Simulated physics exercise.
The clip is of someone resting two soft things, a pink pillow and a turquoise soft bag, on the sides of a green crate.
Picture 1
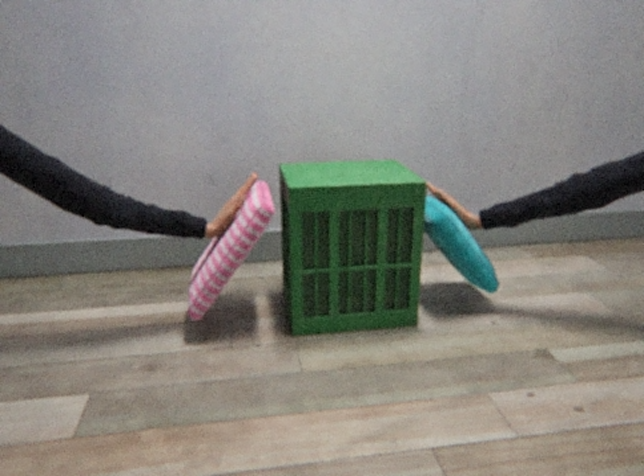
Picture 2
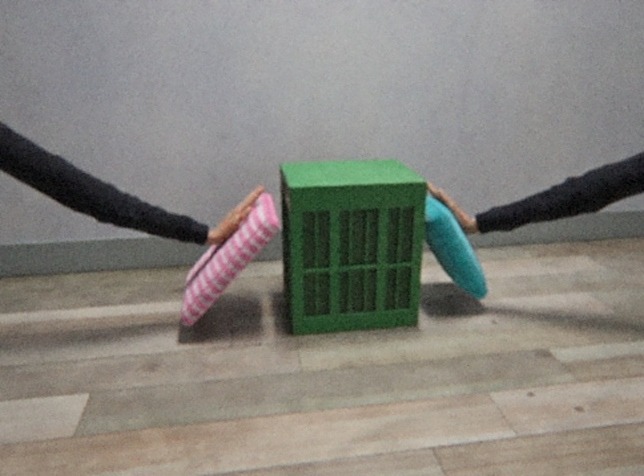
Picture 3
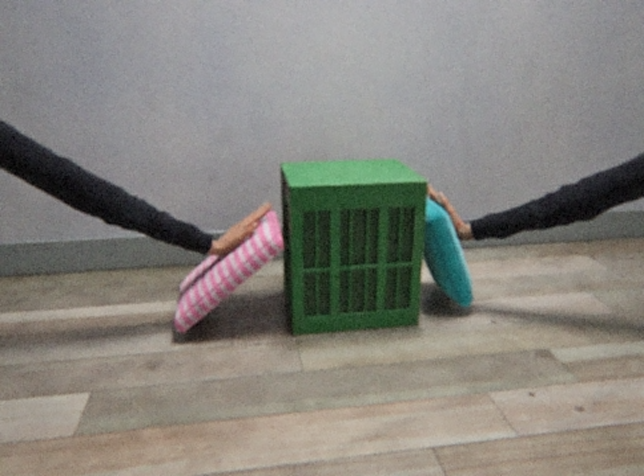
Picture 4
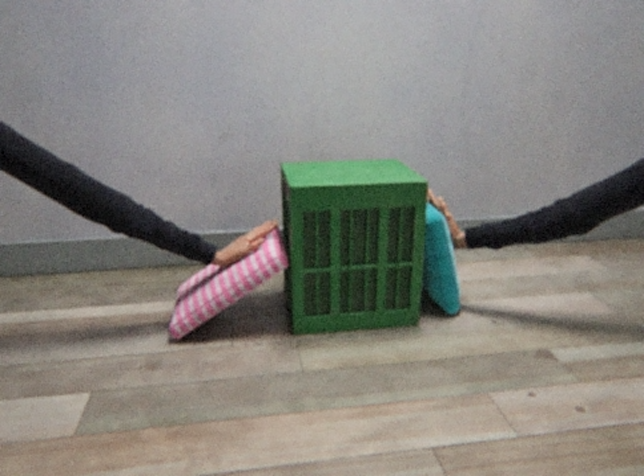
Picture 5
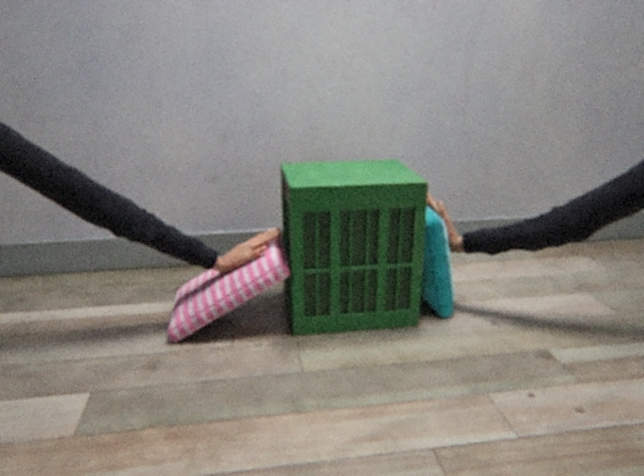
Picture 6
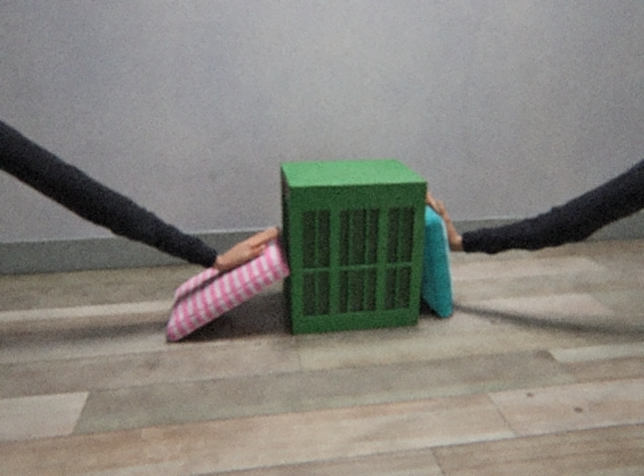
On a wood-plank floor, two hands leaning a pink checked pillow at a lowering slant and a turquoise bag more upright against a green crate.
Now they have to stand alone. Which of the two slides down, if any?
The pink pillow slides down flat. The turquoise soft bag keeps leaning.
Then, 0.22 s on from there, pillow slipping down near (228, 300); soft bag propped as before near (426, 255).
Then, 0.40 s on from there, pillow flat on the floor near (220, 304); soft bag propped as before near (426, 256).
In the end, pillow flat on the floor near (221, 306); soft bag propped as before near (426, 255). The pink pillow slips and lies down and the turquoise soft bag holds its lean.
